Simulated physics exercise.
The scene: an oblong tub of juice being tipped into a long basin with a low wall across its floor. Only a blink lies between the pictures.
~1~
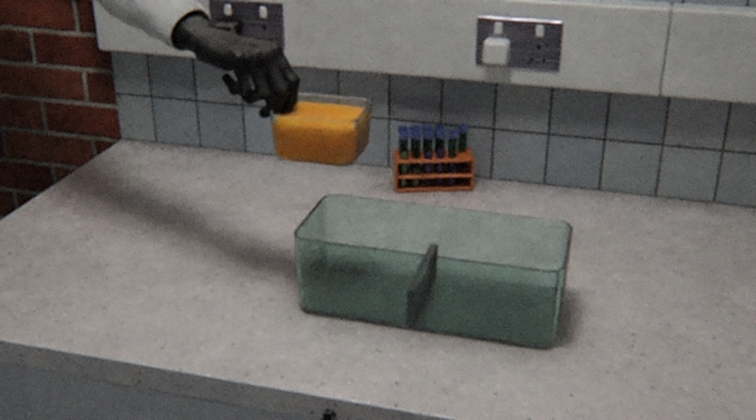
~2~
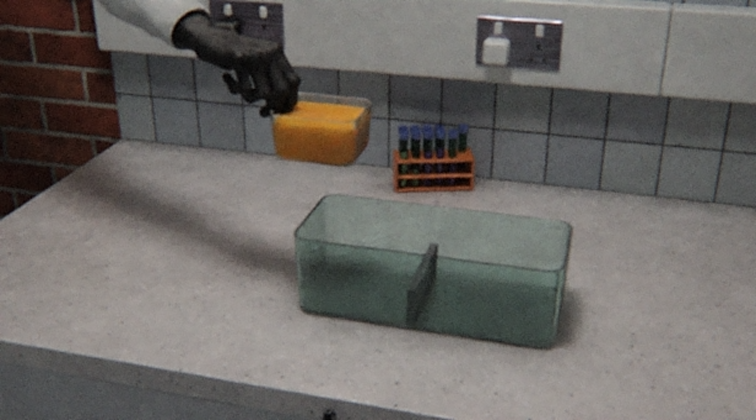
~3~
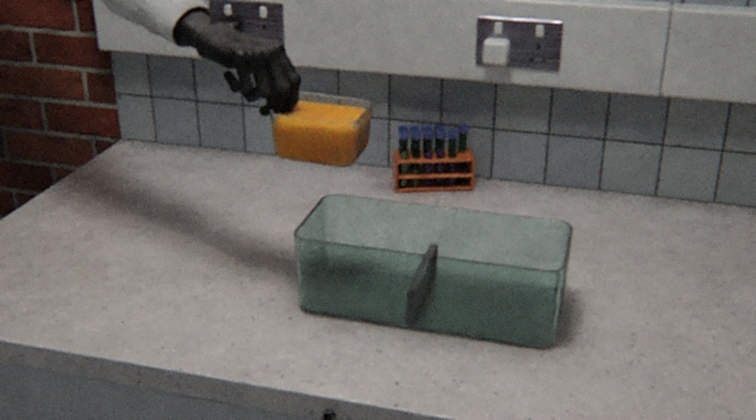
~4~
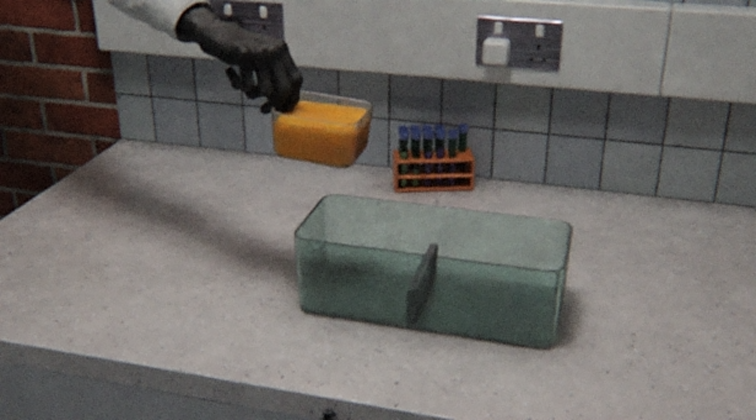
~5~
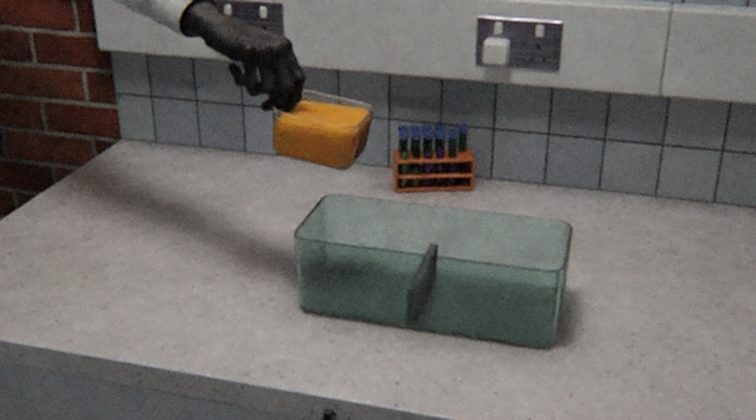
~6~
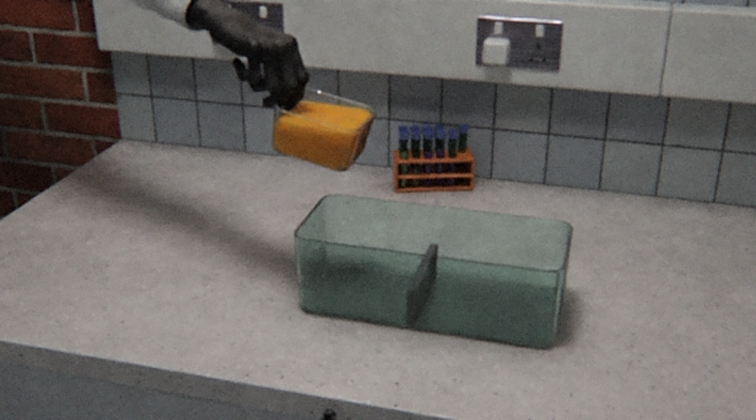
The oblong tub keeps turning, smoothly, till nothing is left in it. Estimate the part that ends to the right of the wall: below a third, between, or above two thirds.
In the end under a third is right of the wall.
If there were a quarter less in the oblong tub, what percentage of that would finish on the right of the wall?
Close to 0 per cent.
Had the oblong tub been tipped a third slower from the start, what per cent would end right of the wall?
About 20 per cent.
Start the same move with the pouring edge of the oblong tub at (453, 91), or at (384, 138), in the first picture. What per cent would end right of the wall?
First some 95, then 55 per cent.
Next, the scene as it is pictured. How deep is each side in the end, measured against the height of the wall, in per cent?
Near 30 on the left, 10 on the right.
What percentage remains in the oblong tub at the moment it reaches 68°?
Close to 50 per cent.
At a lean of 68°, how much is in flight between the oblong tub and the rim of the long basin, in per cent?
About 35 per cent.
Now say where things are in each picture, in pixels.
In the first frame, it leans 0°; its right rim is at (364, 113); the juice meets the walls at (284, 110) and (364, 117); the long basin's rim runs from (309, 216) to (568, 248); the wall's top is at (423, 267).
In the second frame, it leans 0°; its right rim is at (364, 113); the juice meets the walls at (284, 110) and (364, 118).
In the third frame, it leans 2°; its right rim is at (364, 114); the juice meets the walls at (285, 109) and (364, 118).
In the fourth frame, it leans 4°; its right rim is at (365, 116); the juice meets the walls at (286, 109) and (364, 119).
In the fifth frame, it leans 8°; its right rim is at (366, 119); the juice meets the walls at (286, 109) and (365, 119).
In the sixth frame, it leans 12°; its right rim is at (367, 122); the juice meets the walls at (286, 109) and (366, 120).
A moment on, the oblong tub is tipped part way and 49 per cent is still to pour, 15 is left of the wall and 1 right of it.
Next, the oblong tub is tipped on its side and 8 per cent is still to pour, 66 is left of the wall and 18 right of it.
Then the oblong tub is tipped right over and 0 per cent is still to pour, 79 is left of the wall and 19 right of it.
Later the oblong tub is tipped right over and 0 per cent is still to pour, 80 is left of the wall and 19 right of it.
At rest 80 per cent lies left of the wall, 19 right of it and 1 outside.
